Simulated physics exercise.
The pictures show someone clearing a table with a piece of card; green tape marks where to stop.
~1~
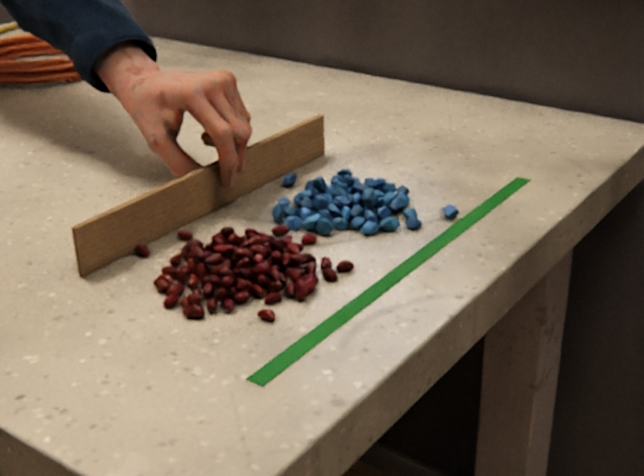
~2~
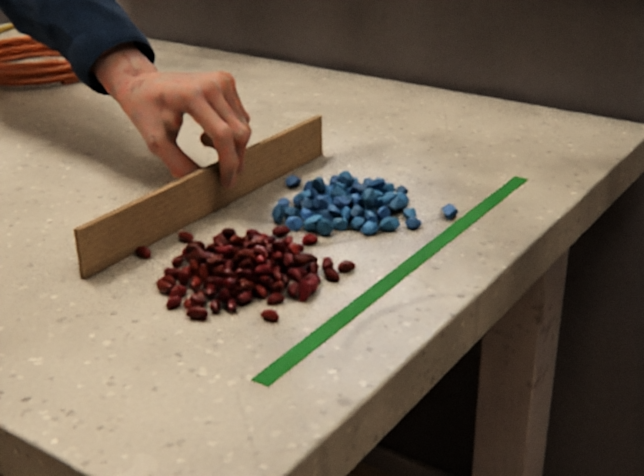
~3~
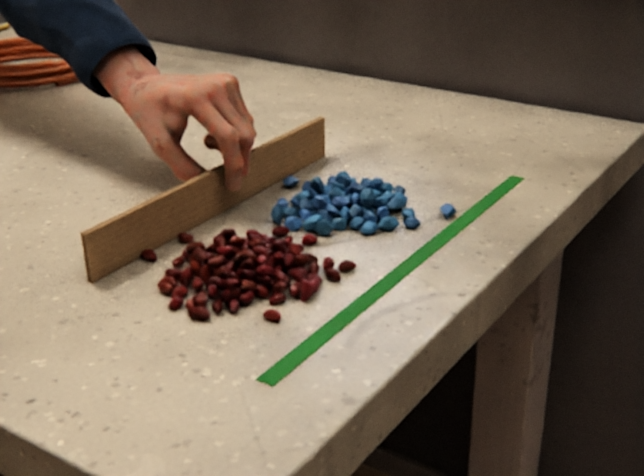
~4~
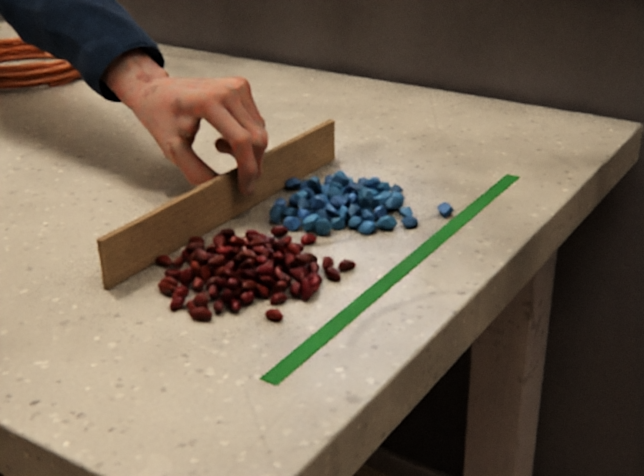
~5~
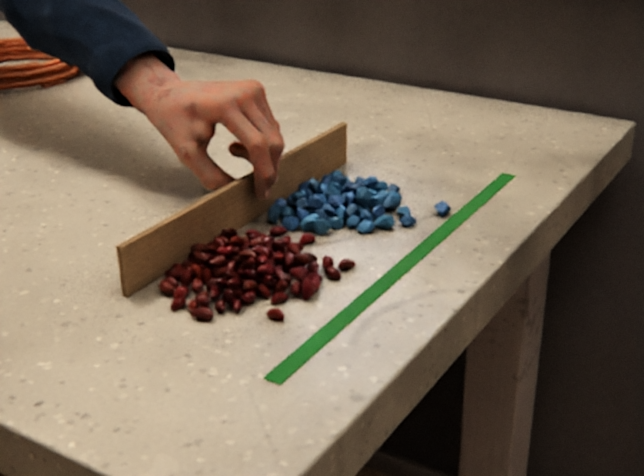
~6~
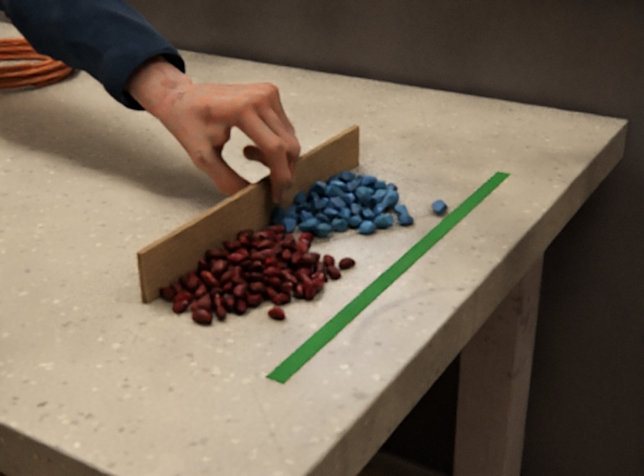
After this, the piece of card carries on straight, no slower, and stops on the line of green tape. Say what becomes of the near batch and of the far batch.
The near batch sends some to the floor; the far batch sends some to the floor.
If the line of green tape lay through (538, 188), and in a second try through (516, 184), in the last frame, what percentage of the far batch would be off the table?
First some 90, then 60 per cent.
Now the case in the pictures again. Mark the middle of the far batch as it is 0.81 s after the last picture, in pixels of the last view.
At about (482, 235).
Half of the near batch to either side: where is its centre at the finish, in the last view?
Close to (399, 313).
Then, 0.39 s after the last picture, piece of card still moving, near (342, 196); near batch all on the table, its front near (385, 317); far batch all on the table, its front near (464, 232).
Then, 0.81 s after the last picture, piece of card stopped at the green tape; near batch a small part over the edge; far batch a small part over the edge.
Then, 1.09 s after the last picture, piece of card stopped at the green tape; near batch about a quarter over the edge; far batch about a third over the edge.
At rest, piece of card stopped at the green tape; near batch about a quarter over the edge; far batch about a third over the edge.
